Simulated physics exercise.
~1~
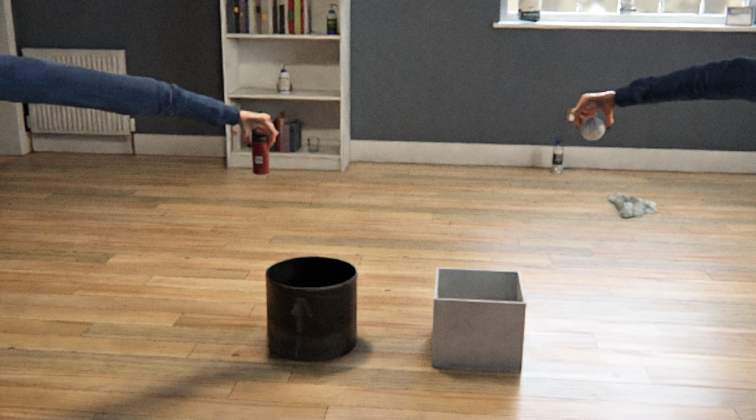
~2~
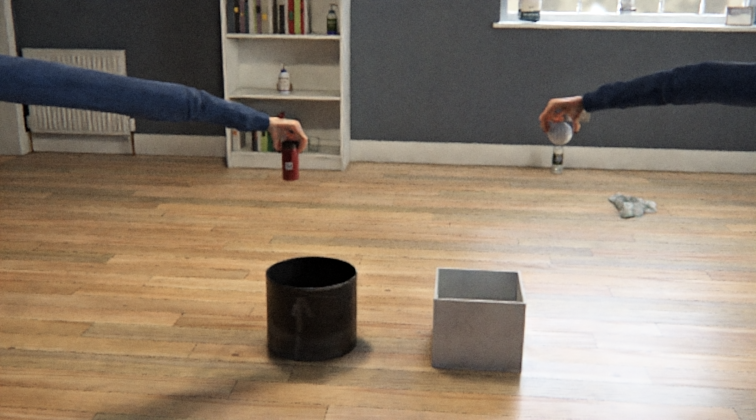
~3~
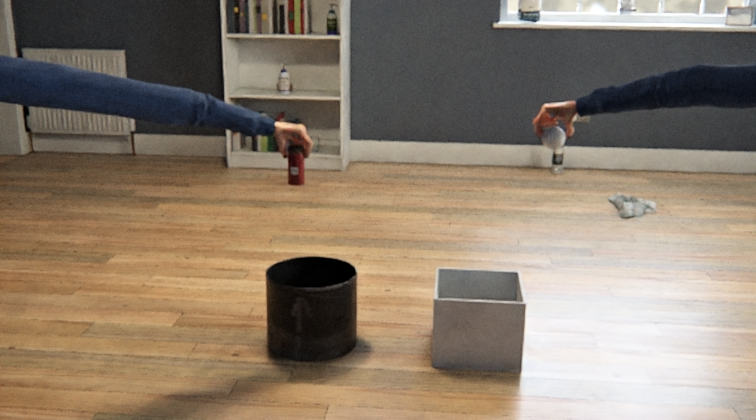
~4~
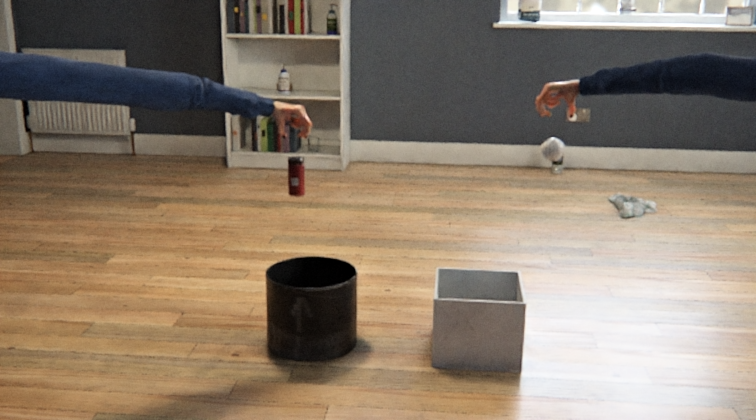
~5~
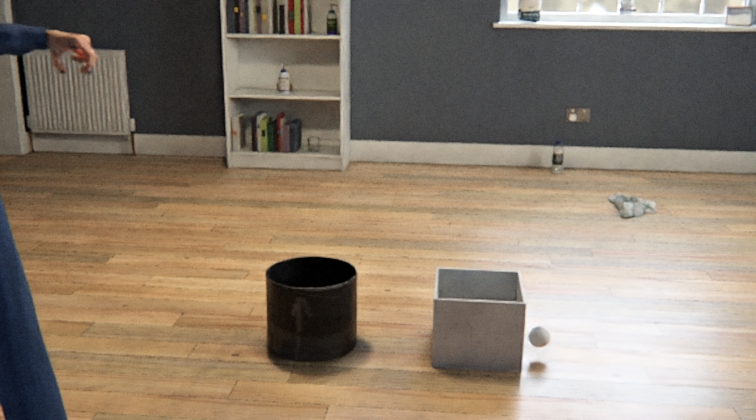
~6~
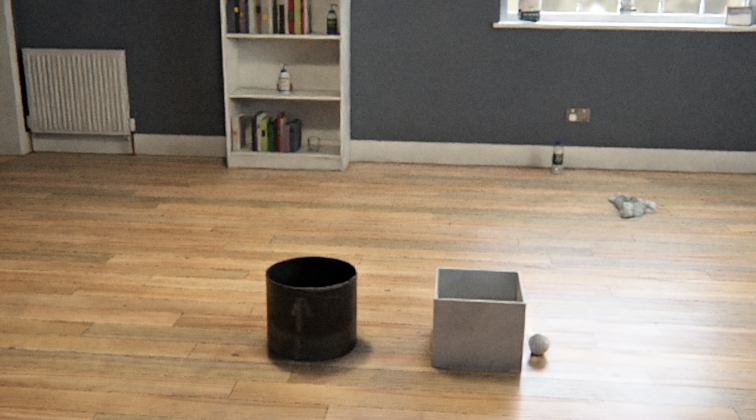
Two arms in dark blue sleeves reach in from opposite sides above a wooden floor, the left hand holding a red shaker and the right a small whitish, round onion. A fixed view from the front shows a black round bucket at left and a grey square crate beside it, with a white bookshelf, radiator and grey wall behind. The hands shift inward a little, then both let go. The shaker drops upright into the bucket, out of sight, while the onion misses the crate. The arms withdraw, and the onion rests on the floor just right of the crate.
